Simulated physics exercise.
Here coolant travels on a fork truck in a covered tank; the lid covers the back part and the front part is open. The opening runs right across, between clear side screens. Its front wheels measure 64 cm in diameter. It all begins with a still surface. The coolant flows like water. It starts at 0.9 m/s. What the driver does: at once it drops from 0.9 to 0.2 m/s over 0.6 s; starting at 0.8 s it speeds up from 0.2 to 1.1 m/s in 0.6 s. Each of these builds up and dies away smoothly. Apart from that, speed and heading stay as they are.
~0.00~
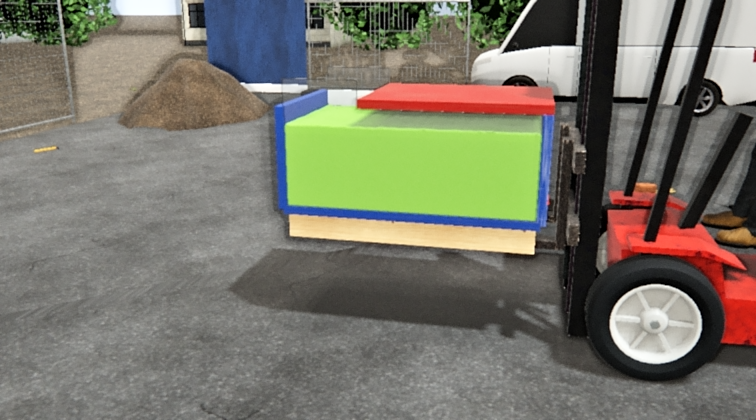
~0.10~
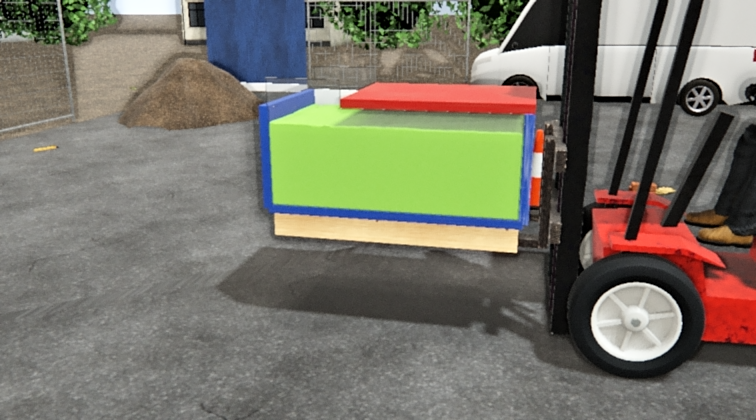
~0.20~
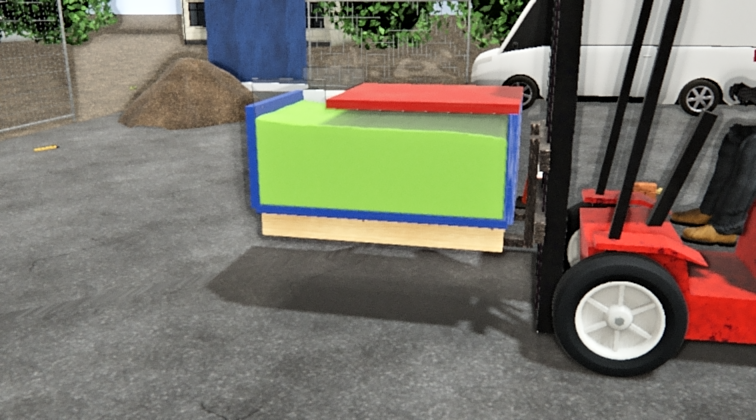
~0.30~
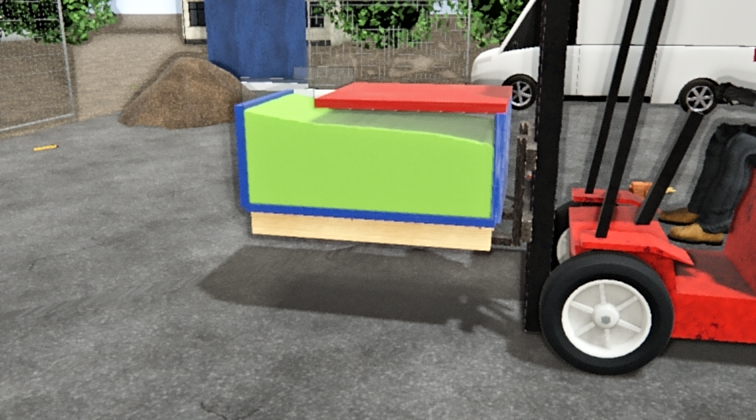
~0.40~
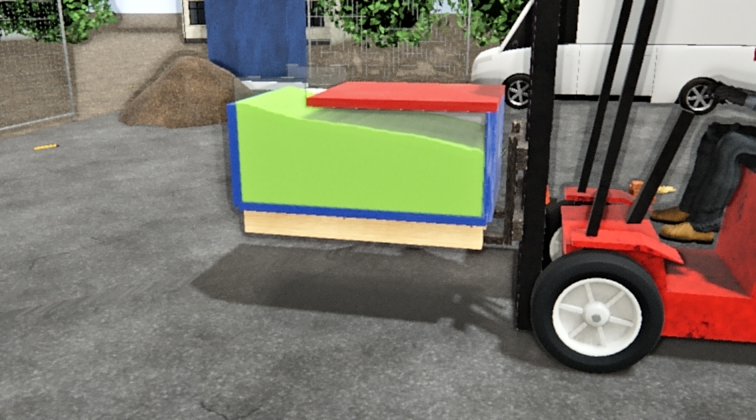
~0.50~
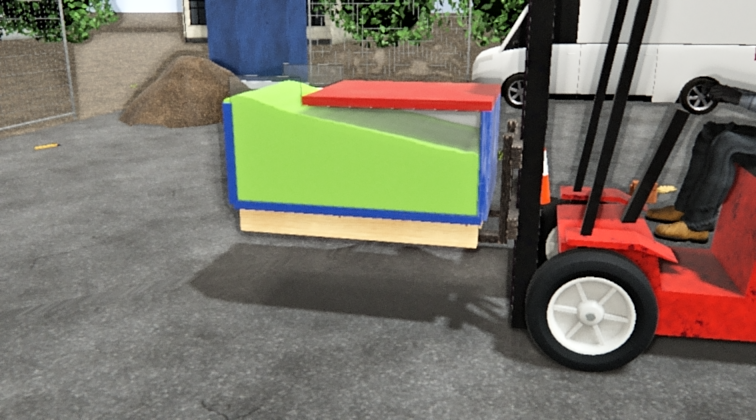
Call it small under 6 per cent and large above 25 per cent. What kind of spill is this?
A small spill.
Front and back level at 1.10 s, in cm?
Front 38 cm, back 52 cm.
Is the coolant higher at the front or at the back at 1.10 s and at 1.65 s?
At the back, then the back.
Then, 1.10 s in, the surface stands 53 cm at the back and 37 cm at the front; 1 per cent is out, over the front.
Then, 1.65 s in, the surface stands 49 cm at the back and 34 cm at the front; 1 per cent is out, over the front.
Then, 2.20 s in, the surface stands 34 cm at the back and 52 cm at the front; 2 per cent is out, over the front.
Then, 4.28 s in, 3 per cent is out, over the front, 12 of 486 litres.
